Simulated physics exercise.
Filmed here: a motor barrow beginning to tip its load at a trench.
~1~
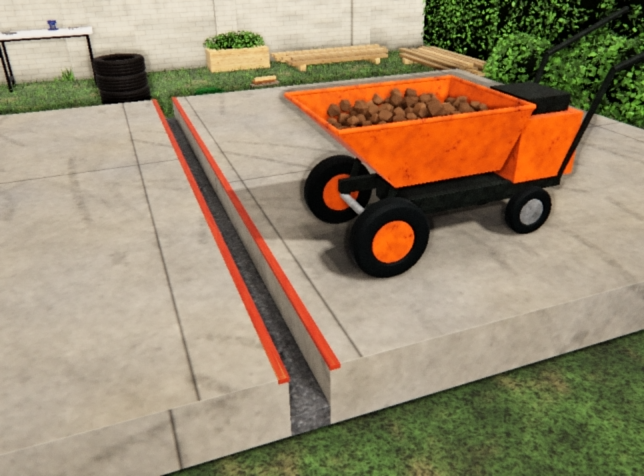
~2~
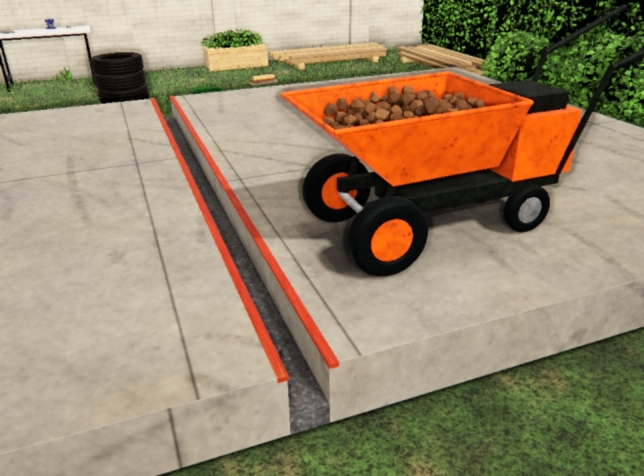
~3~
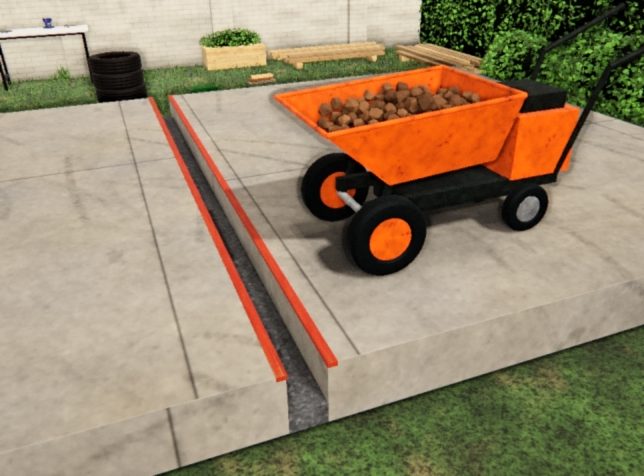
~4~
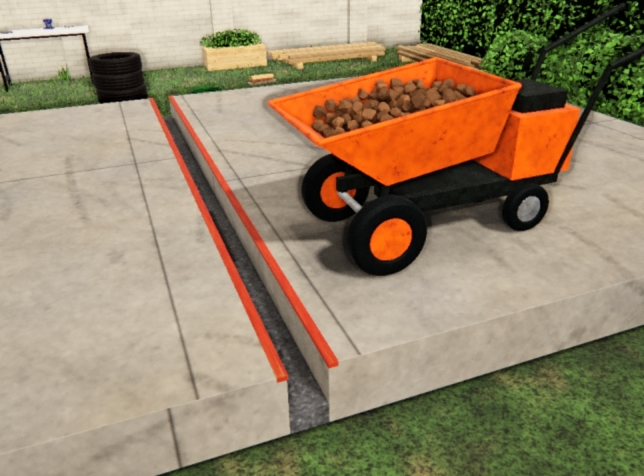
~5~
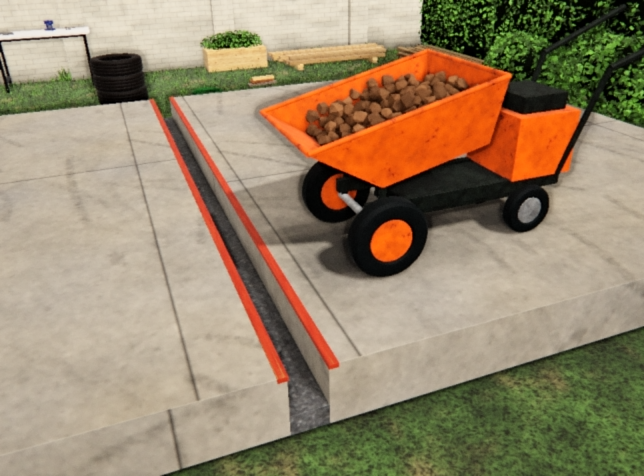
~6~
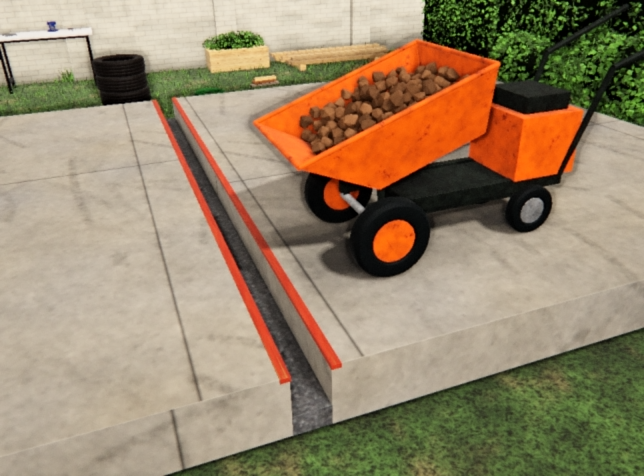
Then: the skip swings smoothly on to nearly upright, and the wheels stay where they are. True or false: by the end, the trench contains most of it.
False.
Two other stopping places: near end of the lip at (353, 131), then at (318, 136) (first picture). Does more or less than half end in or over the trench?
Trial 1 falls short of half, trial 2 falls short of half.
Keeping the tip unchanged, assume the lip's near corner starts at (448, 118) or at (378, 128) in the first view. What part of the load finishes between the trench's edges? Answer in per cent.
First spot: 30 %, second spot: 50 %.
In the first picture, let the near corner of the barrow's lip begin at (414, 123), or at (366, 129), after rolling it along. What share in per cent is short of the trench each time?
Some 30 % then some 0 %.
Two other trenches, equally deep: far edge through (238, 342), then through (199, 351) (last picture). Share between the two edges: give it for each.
60 %, 90 %.
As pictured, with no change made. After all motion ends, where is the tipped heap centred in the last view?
Roughly at (188, 274), give or take.
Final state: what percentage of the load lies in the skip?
My estimate is about 20 per cent.
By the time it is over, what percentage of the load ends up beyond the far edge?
I'd put it at some 65 per cent of the load.
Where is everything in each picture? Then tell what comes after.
In the first frame, lip of the skip near (338, 133), level; top of the load near (428, 115), clay clods; first edge of the trench near (311, 324); far edge near (264, 335), the trench under half as wide as the skip, and about as deep as wide.
In the second frame, lip of the skip near (334, 133), level; top of the load near (425, 112).
In the third frame, lip of the skip near (327, 136), tipped barely; top of the load near (420, 109).
In the fourth frame, lip of the skip near (318, 144), tipped a little; top of the load near (426, 104).
In the fifth frame, lip of the skip near (308, 155), tipped a little; top of the load near (430, 97).
In the sixth frame, lip of the skip near (299, 168), tipped clearly; top of the load near (421, 92); first edge of the trench near (312, 323); far edge near (265, 335).
Shortly afterwards, skip tipped steeply; the whole lot in the skip.
Next, skip tipped right over; near two thirds in the skip; only a few in or heaped over the trench; near a third beyond it; only a few falling.
Some moments later, skip tipped right over; near a quarter in the skip; a little in or heaped over the trench; near two thirds beyond it.
In the end, skip tipped right over; near a quarter in the skip; a little in or heaped over the trench; near two thirds beyond it.
